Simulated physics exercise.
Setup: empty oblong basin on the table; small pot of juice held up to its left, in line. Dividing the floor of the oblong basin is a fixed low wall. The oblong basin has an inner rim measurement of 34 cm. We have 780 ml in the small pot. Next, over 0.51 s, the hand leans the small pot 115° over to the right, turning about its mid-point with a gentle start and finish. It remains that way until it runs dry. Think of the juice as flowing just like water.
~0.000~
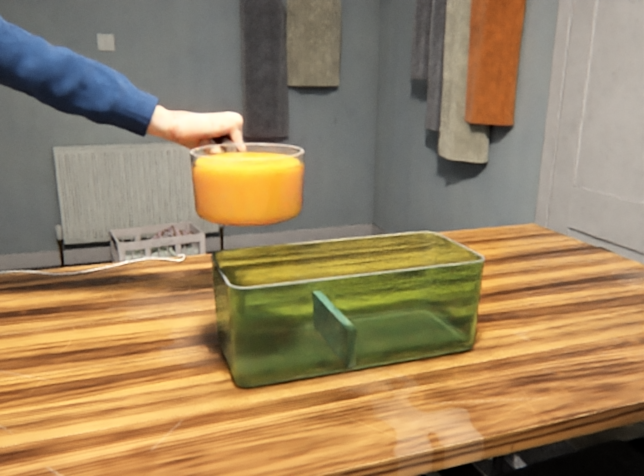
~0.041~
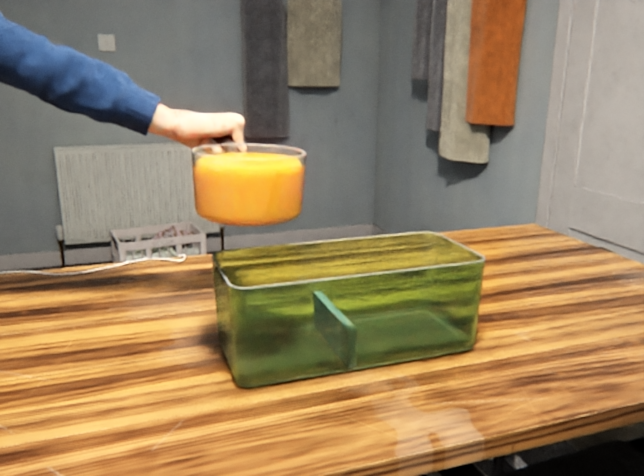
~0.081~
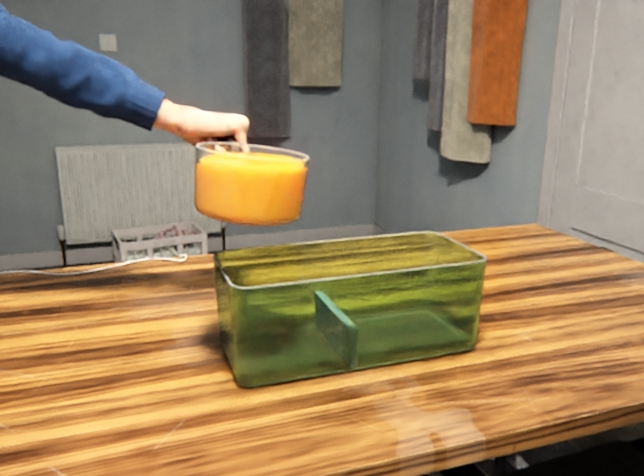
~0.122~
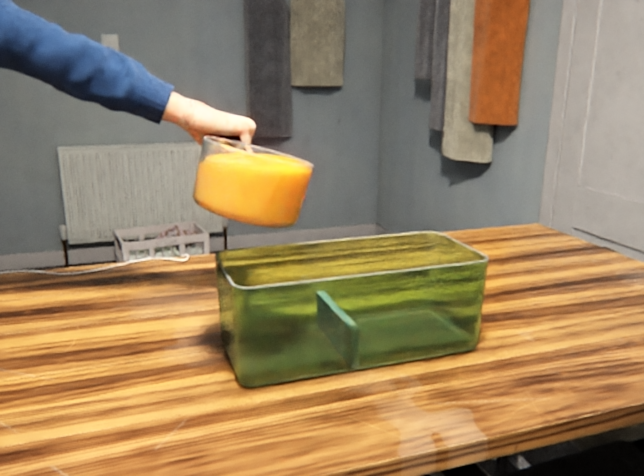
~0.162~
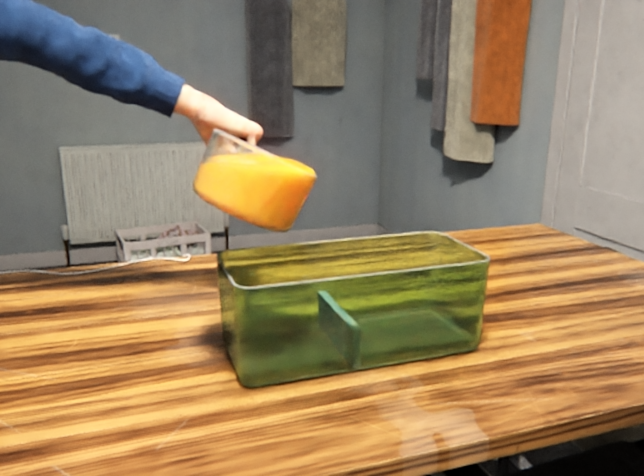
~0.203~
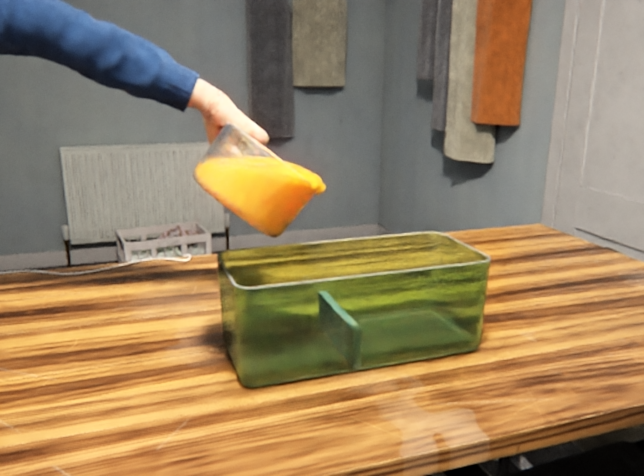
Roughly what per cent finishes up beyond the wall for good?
Roughly 45 per cent.
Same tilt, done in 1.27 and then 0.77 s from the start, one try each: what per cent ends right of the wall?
I'd say 70 percent on the first go, 60 percent on the next.
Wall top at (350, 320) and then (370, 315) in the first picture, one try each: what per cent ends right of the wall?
30 per cent first, 20 per cent second.
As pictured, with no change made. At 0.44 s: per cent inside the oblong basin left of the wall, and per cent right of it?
Left roughly 22 per cent, right roughly 32.
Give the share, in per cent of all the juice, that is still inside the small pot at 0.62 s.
Close to 2 percent of the whole amount.
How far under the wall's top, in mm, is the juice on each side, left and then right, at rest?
It's around 32 mm on the left side and around 40 mm on the right side.
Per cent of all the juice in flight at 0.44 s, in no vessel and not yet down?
Roughly 28 percent.
Then, 0.44 s in, the tilt is 110° and 19 per cent is still to pour, 21 is left of the wall and 33 right of it.
Then, 0.62 s in, the tilt is 115° and 2 per cent is still to pour, 51 is left of the wall and 44 right of it.
Then, 0.81 s in, the tilt is 115° and 0 per cent is still to pour, 54 is left of the wall and 44 right of it.
Then, 1.01 s in, the tilt is 115° and 0 per cent is still to pour, 54 is left of the wall and 45 right of it.
Finally, 54 per cent lies left of the wall, 45 right of it and 1 outside.
